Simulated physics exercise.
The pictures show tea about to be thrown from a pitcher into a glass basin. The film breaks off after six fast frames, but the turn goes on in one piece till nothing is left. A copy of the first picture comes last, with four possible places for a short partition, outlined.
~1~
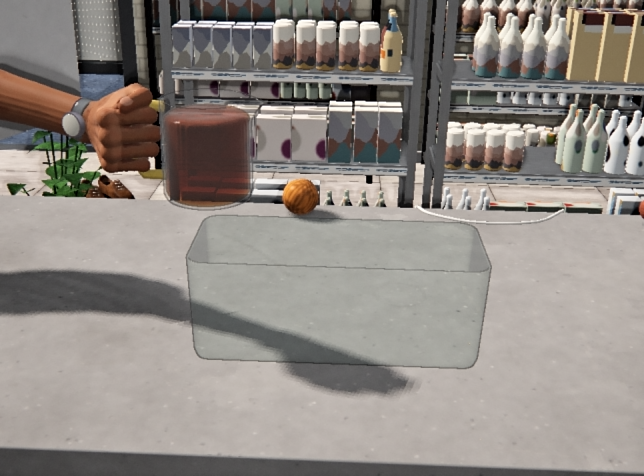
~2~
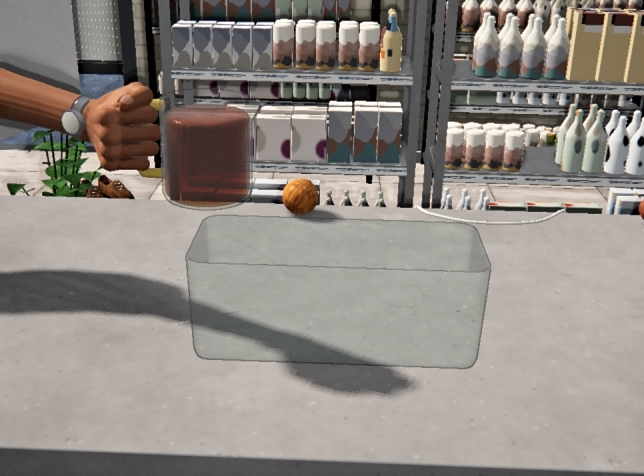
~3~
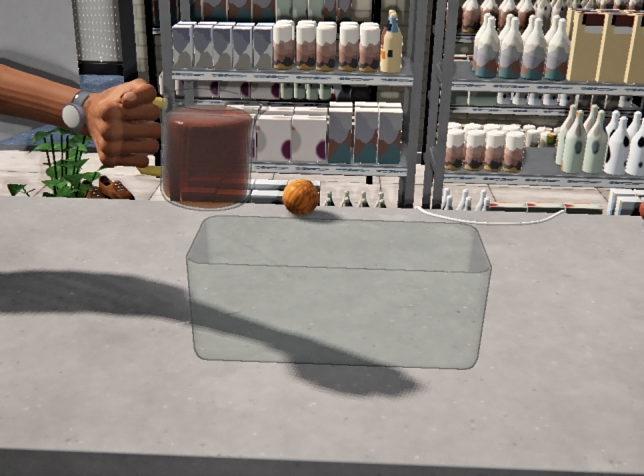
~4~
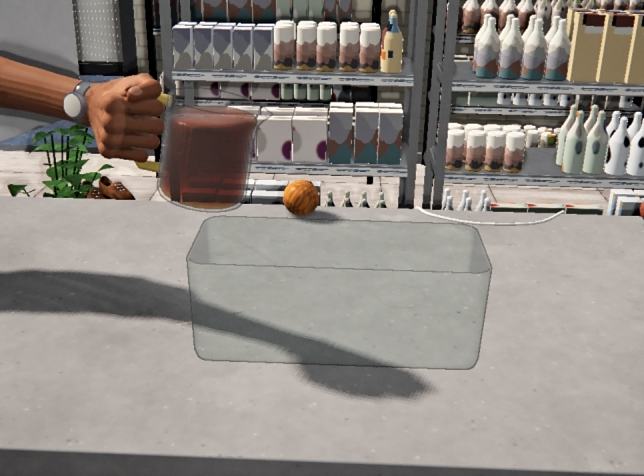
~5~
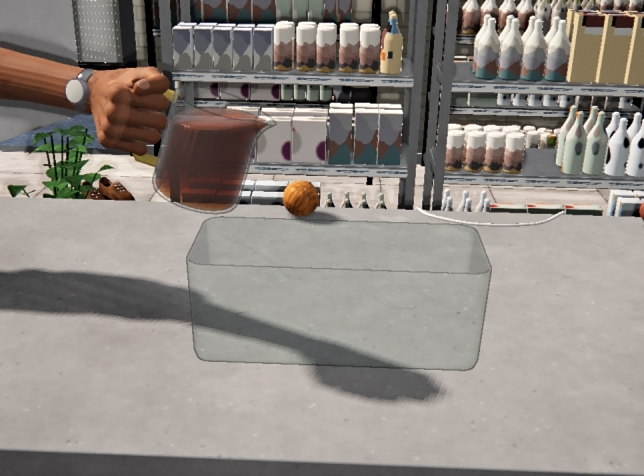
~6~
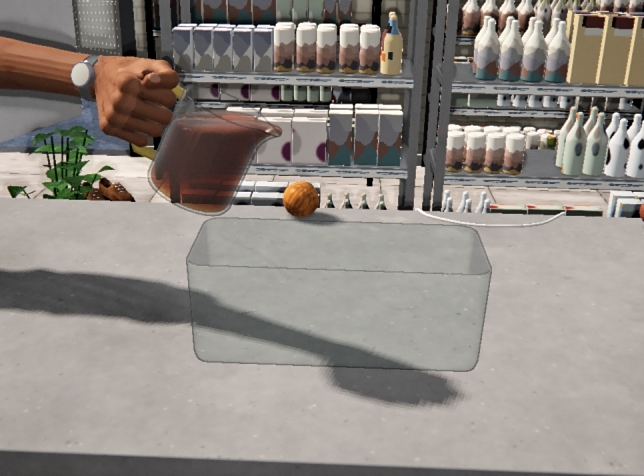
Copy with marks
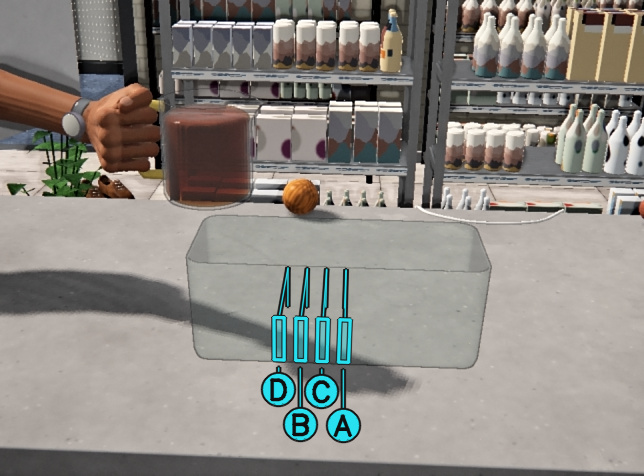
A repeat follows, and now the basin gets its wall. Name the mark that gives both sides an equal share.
Go for C.
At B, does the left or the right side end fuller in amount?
The right side.
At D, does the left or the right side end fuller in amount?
The right side.
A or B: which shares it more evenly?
The answer is B.
On the marked copy, A at (343, 369); B at (300, 368); C at (321, 369); D at (278, 367).
For place A, about 91 % ends left of the wall and 7 % right of it.
For place B, about 18 % ends left of the wall and 81 % right of it.
For place C, about 50 % ends left of the wall and 49 % right of it.
For place D, about 3 % ends left of the wall and 95 % right of it.
